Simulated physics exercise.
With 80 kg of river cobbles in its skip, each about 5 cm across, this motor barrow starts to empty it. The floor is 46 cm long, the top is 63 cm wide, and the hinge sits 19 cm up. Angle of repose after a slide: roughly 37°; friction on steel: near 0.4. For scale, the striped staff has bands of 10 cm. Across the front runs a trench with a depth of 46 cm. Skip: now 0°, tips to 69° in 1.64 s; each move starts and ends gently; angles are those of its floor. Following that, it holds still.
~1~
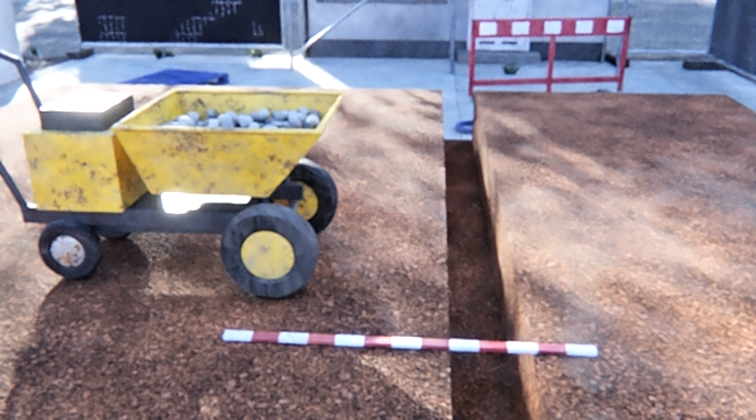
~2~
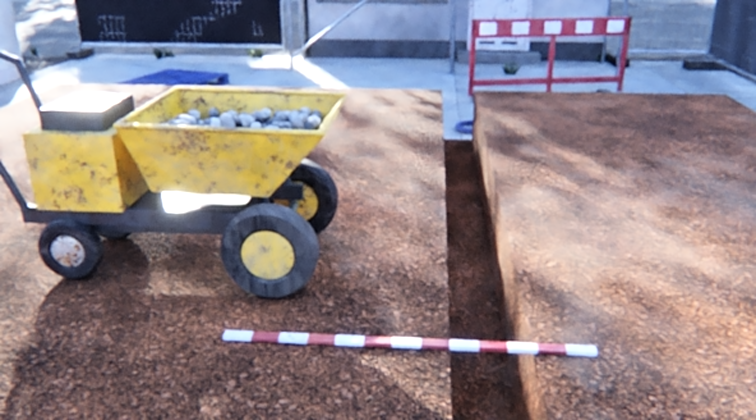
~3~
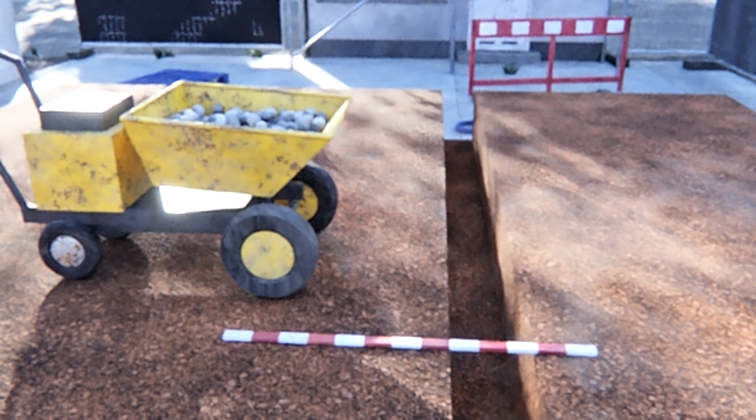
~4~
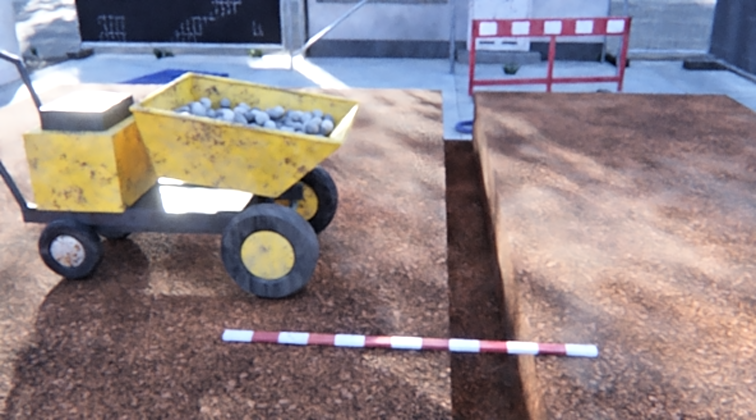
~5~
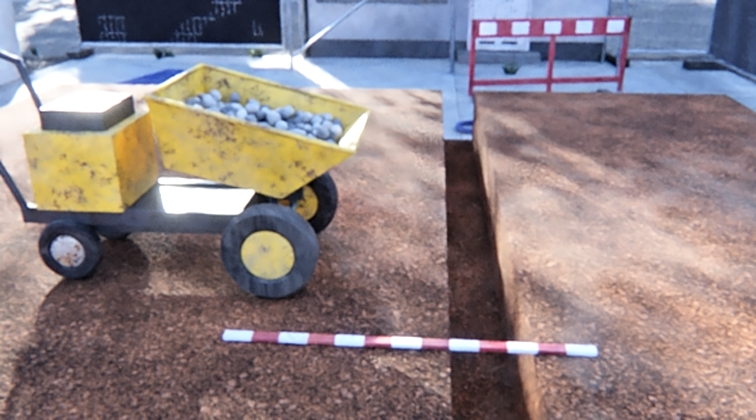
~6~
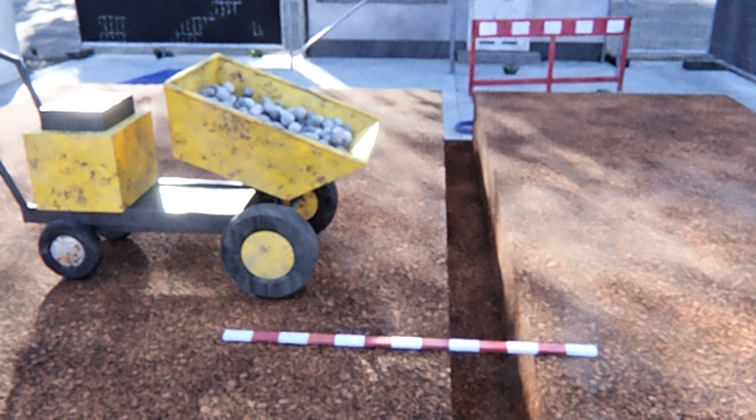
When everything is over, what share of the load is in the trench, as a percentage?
Close to 77 in a hundred.
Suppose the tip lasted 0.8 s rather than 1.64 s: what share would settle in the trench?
Close to 80 percent, then.
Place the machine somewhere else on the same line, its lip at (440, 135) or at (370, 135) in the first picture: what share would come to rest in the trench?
First spot about 30, second spot about 90 per cent.
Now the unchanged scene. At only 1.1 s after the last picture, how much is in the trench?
Some 25 per cent.
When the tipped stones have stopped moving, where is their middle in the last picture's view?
Their centre sits close to (470, 341).
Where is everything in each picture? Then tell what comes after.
In the first frame, the skip is at 0°, its lip at (322, 133); the top of the load is at (251, 120).
In the second frame, the skip is at 1°, its lip at (325, 134); the top of the load is at (240, 121).
In the third frame, lip at (331, 137), floor tilted 4°, highest stones at (237, 118).
In the fourth frame, the skip is at 9°, its lip at (342, 144); the top of the load is at (219, 113).
In the fifth frame, the skip is at 14°, its lip at (354, 152); the top of the load is at (216, 101).
In the sixth frame, the skip is at 21°, its lip at (367, 164); the top of the load is at (222, 94).
Then, 0.6 s after the last picture the floor is at 58°, 100 % in the skip; the foremost stones are at (393, 204).
Then, 1.1 s after the last picture the floor is at 69°, 60 % in the skip, 17 % short of the trench, 23 % in the trench; the foremost stones are at (503, 329).
Then, 1.5 s after the last picture the floor is at 69°, 25 % in the skip, 20 % short of the trench, 55 % in the trench; the foremost stones are at (503, 339).
Then, 3.4 s after the last picture the floor is at 69°, 0 % in the skip, 23 % short of the trench, 77 % in the trench; the foremost stones are at (503, 335).
